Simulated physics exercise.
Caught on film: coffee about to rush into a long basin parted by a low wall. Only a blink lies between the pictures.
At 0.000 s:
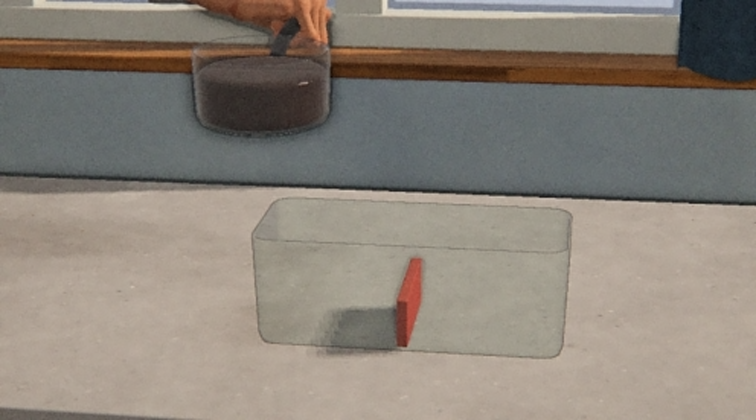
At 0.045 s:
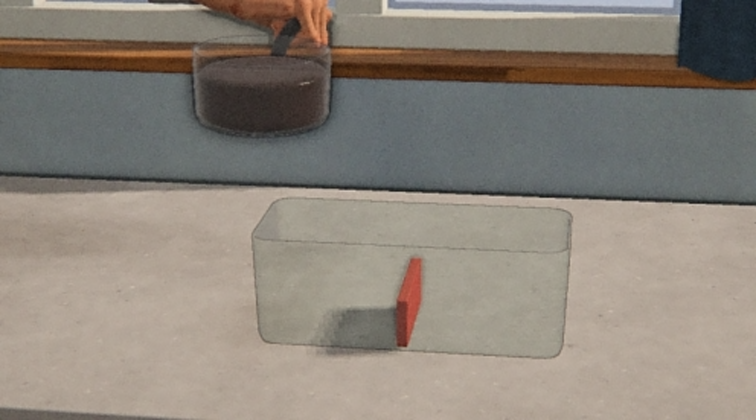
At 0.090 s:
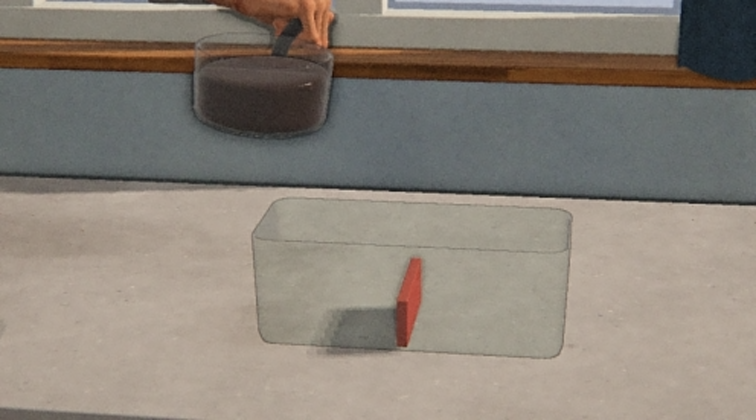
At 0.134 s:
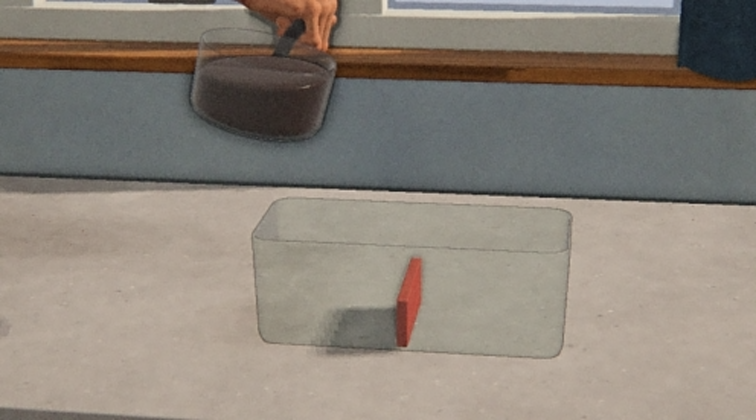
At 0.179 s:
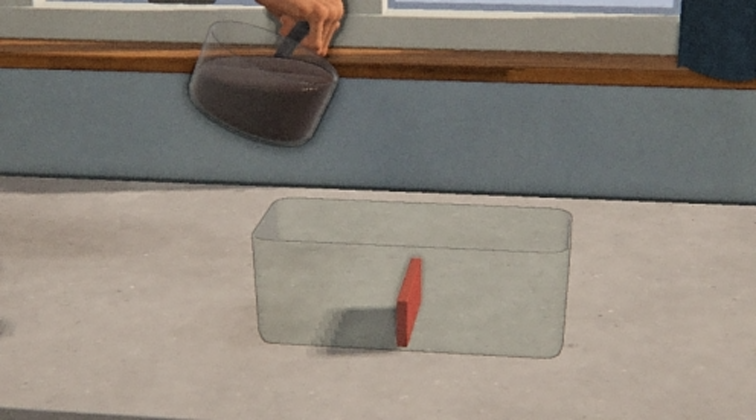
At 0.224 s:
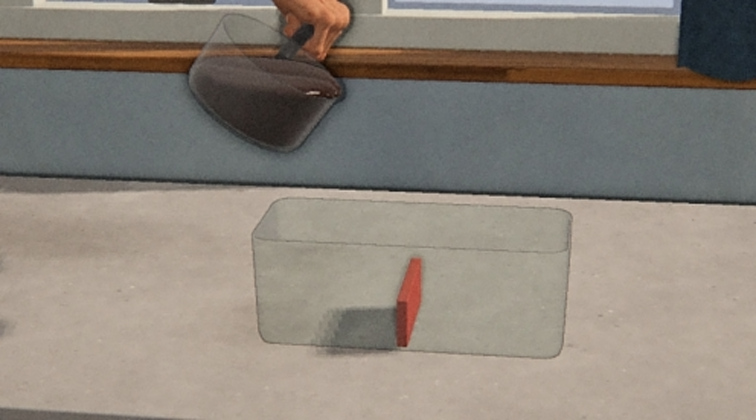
The clip opens on a hand holding a round, clear container of dark liquid above and behind a long, empty, see-through basin with a low red wall inside. The hand tilts the container to the right, slightly at first and then more steeply, and the liquid shifts up to its lowered right rim.
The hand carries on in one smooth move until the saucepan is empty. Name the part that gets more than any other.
It is the left one.
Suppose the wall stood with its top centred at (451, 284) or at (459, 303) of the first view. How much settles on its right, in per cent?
Near 10 % and 25 %.
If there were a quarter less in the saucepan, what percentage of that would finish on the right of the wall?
Some 5 per cent.
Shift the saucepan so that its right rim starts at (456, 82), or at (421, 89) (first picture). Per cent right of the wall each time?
First some 90, then 90 per cent.
Then, 0.48 s in, the tilt is 101° and 24 per cent is still to pour, 28 is left of the wall and 0 right of it.
Then, 0.67 s in, the tilt is 109° and 5 per cent is still to pour, 84 is left of the wall and 2 right of it.
Then, 0.87 s in, the tilt is 109° and 0 per cent is still to pour, 83 is left of the wall and 7 right of it.
Then, 1.08 s in, the tilt is 109° and 0 per cent is still to pour, 84 is left of the wall and 8 right of it.
Finally, 83 per cent lies left of the wall, 9 right of it and 8 outside.
